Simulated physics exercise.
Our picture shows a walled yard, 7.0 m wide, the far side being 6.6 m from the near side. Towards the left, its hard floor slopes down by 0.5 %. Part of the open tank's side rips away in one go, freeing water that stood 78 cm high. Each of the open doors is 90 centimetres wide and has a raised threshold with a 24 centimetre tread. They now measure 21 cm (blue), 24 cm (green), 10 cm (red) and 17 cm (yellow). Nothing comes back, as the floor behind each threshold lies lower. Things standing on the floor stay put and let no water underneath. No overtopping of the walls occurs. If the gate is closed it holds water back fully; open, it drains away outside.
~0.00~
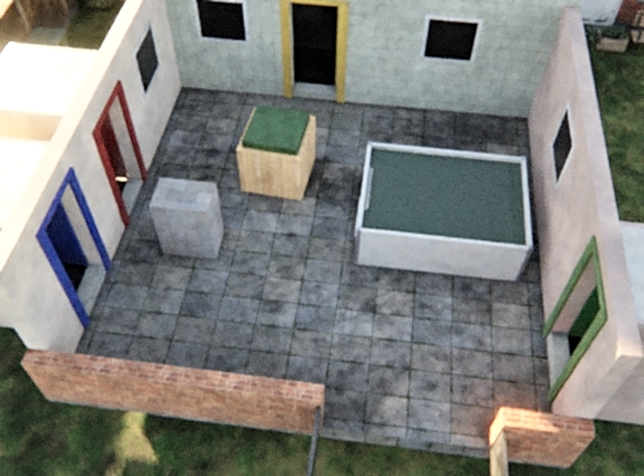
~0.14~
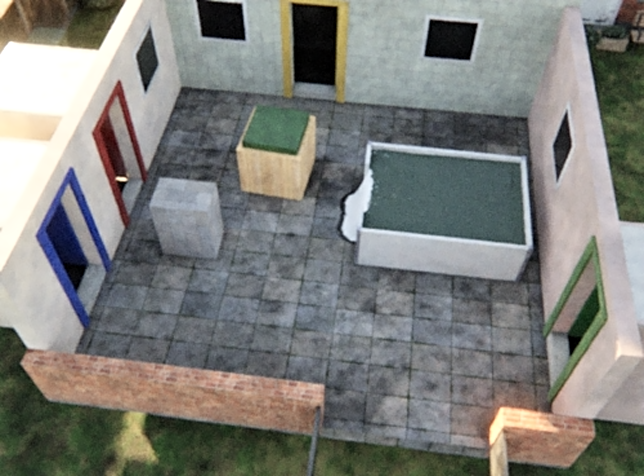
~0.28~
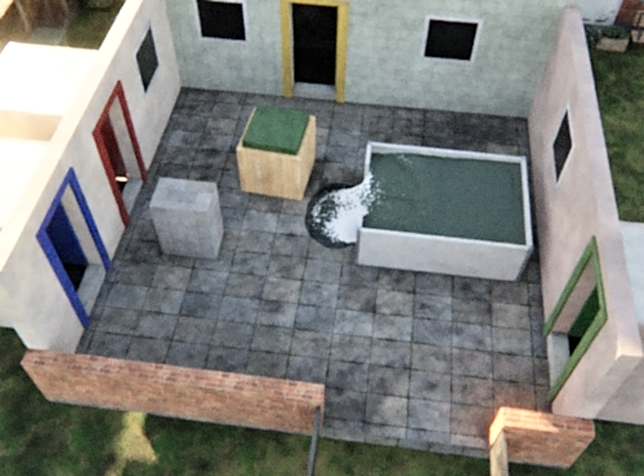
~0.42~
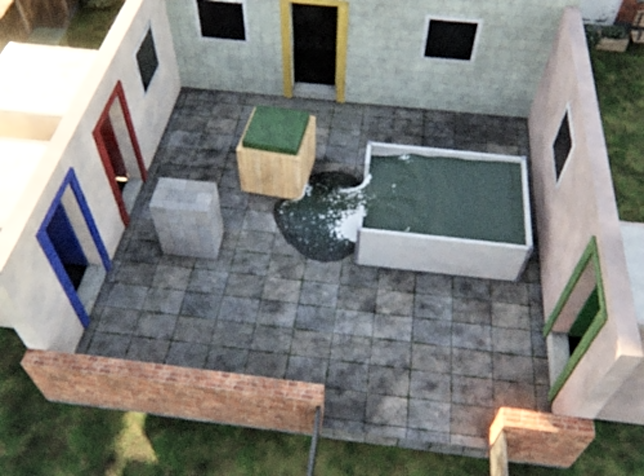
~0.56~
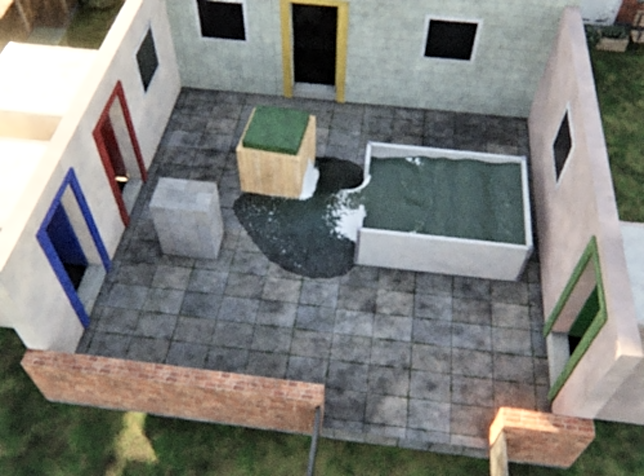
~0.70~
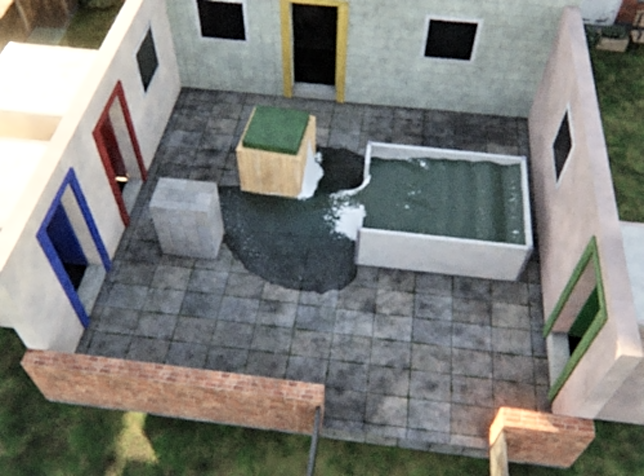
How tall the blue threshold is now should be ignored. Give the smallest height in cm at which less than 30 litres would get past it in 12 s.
Close to 7.5 cm is just enough.
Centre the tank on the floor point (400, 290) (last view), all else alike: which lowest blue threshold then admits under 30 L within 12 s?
With that change, some 28 centimetres.
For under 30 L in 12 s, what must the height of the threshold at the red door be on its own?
Red - roughly 30 cm.
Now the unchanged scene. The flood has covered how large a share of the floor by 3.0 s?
Approximately 50 % of the floor.
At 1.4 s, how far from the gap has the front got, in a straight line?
The front is some 4.2 m out.
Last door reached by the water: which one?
Door: Green.
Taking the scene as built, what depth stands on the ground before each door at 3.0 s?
Depths in cm - blue: 3, green: 0, red: 21, yellow: 13.
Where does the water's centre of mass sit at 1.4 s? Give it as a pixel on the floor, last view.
The centre of all the water is around (398, 222).
After 1.4 s water covers 25 % of the floor, deepest (51 cm) near (312, 197); it has not reached the blue door.
After 3.0 s water covers 50 % of the floor, deepest (34 cm) near (312, 197); 3 cm at the blue door, 0 litres in over its 21 cm threshold.
After 12.0 s water covers 100 % of the floor, deepest (12 cm) near (312, 197); 9 cm at the blue door, 0 litres in over its 21 cm threshold.
At the blue door as built, the water arrived by 2.0 s and peaked near 14 cm at 3.8 s.
With a threshold of 7 cm, 39 litres would have come in within the 12 s; with 8.5 cm, 19 litres. So under 30 litres takes about 7.5 cm.
